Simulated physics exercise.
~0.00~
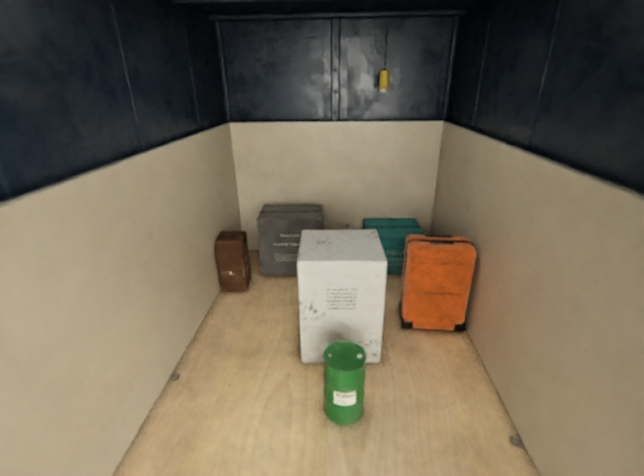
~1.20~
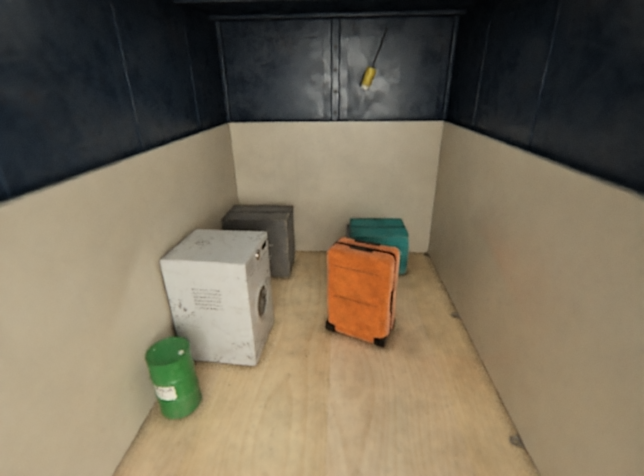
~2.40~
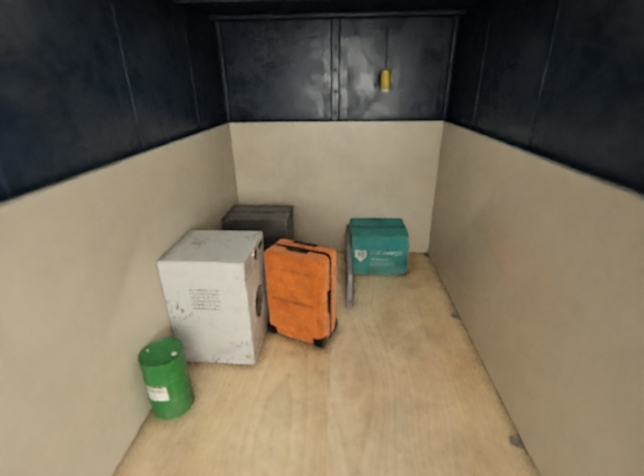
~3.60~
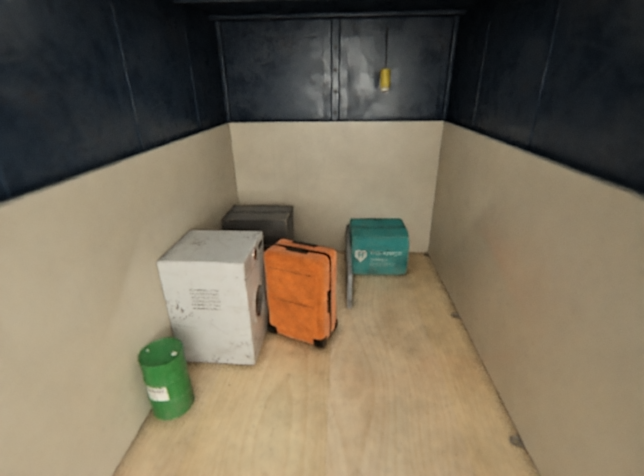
Orange suitcase, white appliance and green canister sliding left across a van's wooden floor, then resting upright near the left wall.
